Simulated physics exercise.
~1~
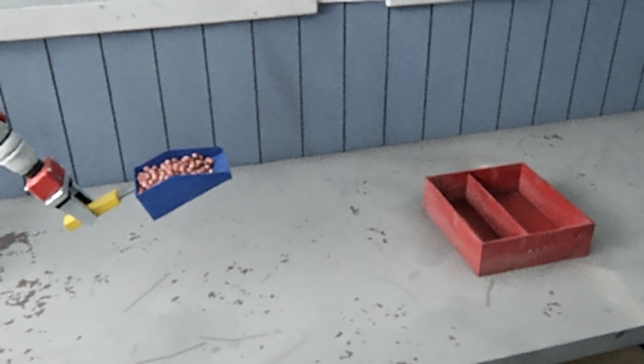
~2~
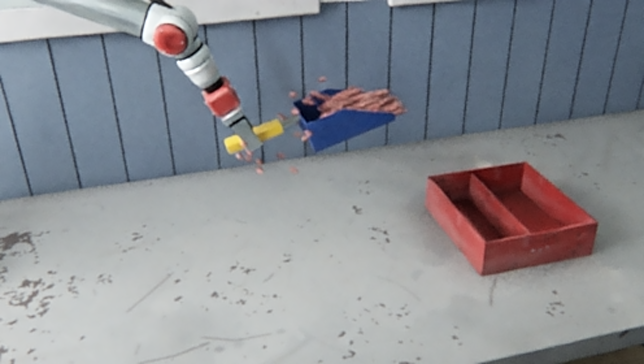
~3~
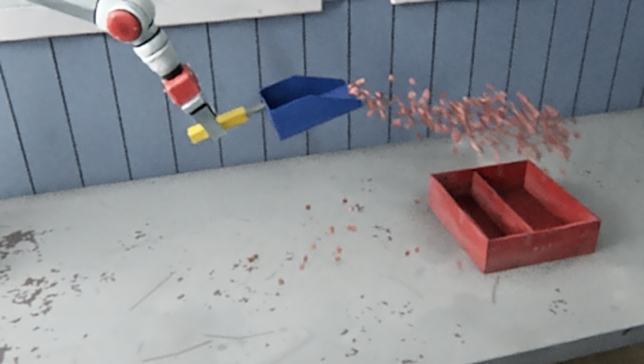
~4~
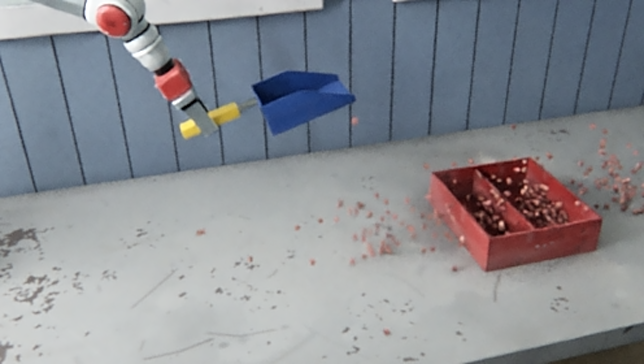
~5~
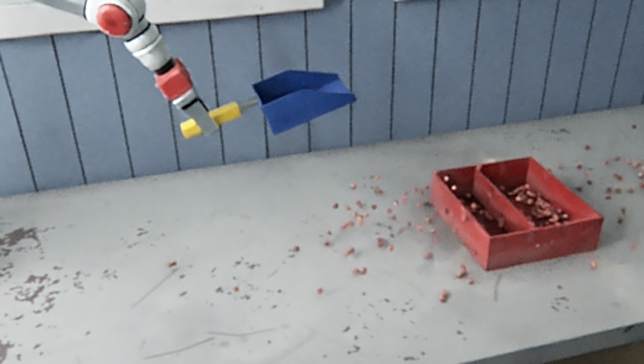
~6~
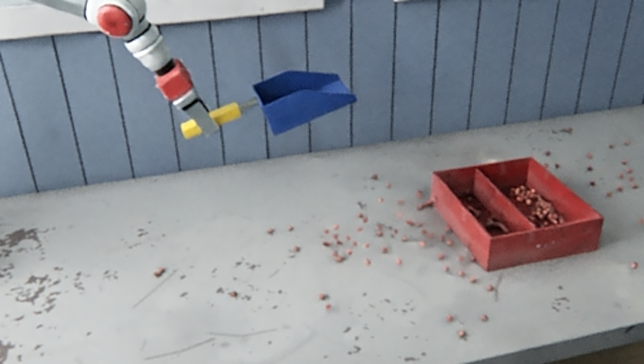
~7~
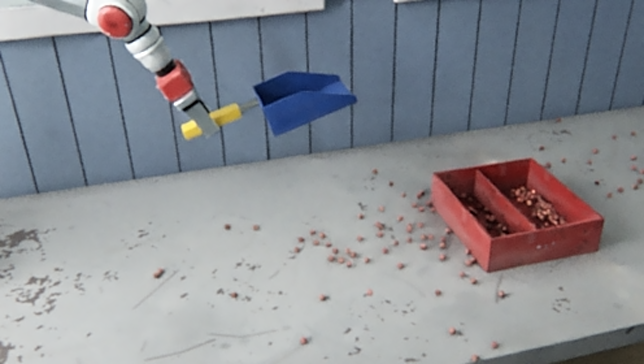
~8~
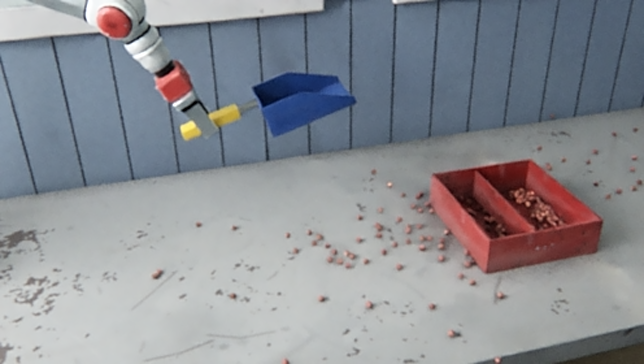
A robot arm holding a blue scoop full of small reddish beads reaches in from the left over a worn grey table, seen from slightly above before a blue plank wall. On the right sits an open red bin split into two parts. The arm swings the scoop up and to the right, then draws it back a little, flinging the beads out in a long stream. Some land in both parts of the bin, while many others fall short or fly past and scatter. The scoop stays still as the beads settle, more of those in the bin lying in its far part.
